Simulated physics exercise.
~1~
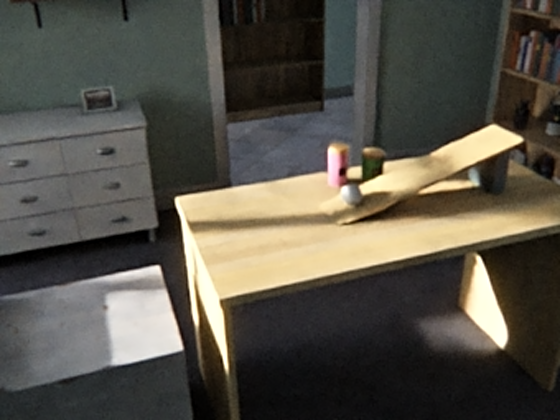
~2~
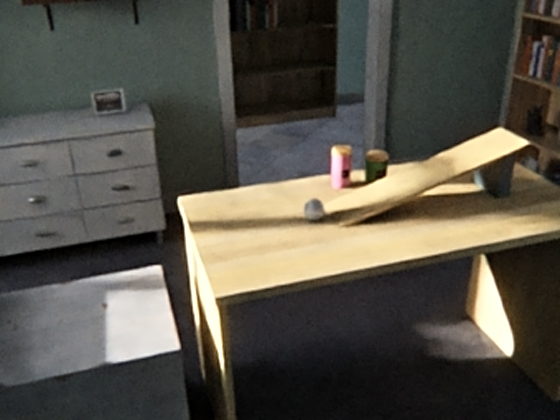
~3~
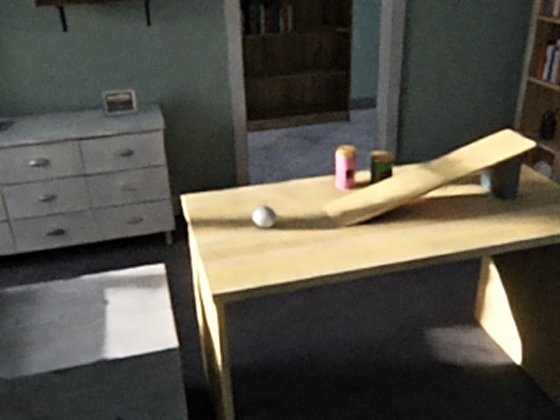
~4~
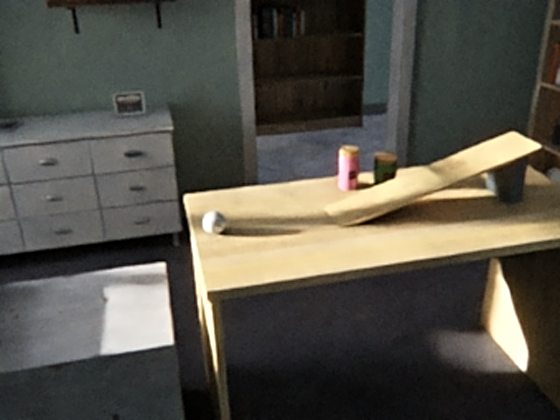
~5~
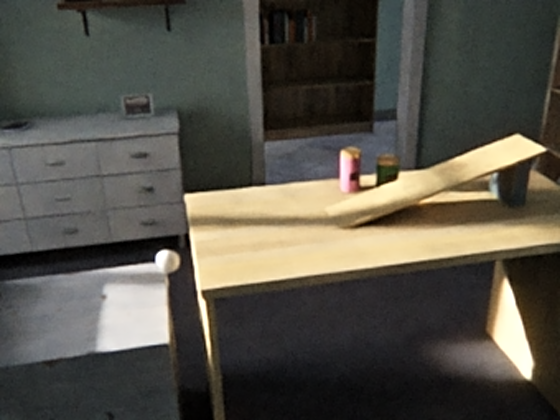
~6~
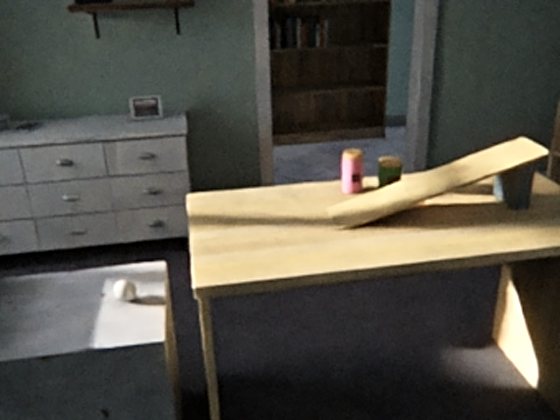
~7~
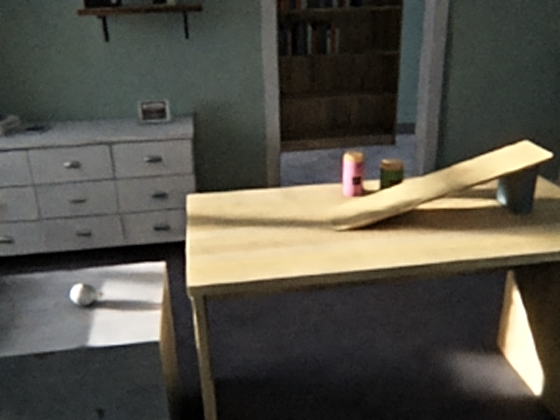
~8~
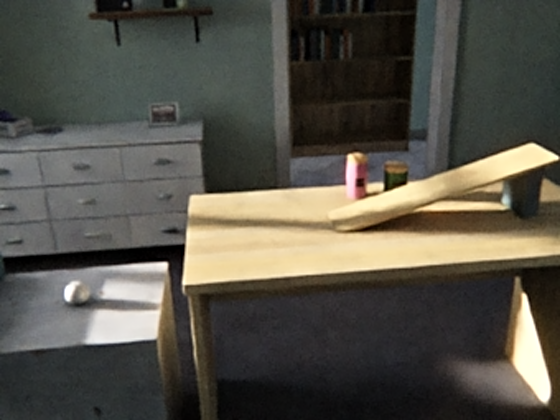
In this clip, a small pale ball rolls left from the foot of a sloping board across a wooden table, drops off the edge onto a lower white surface, and slows to rest there, while a pink jar and a green jar stay in place.
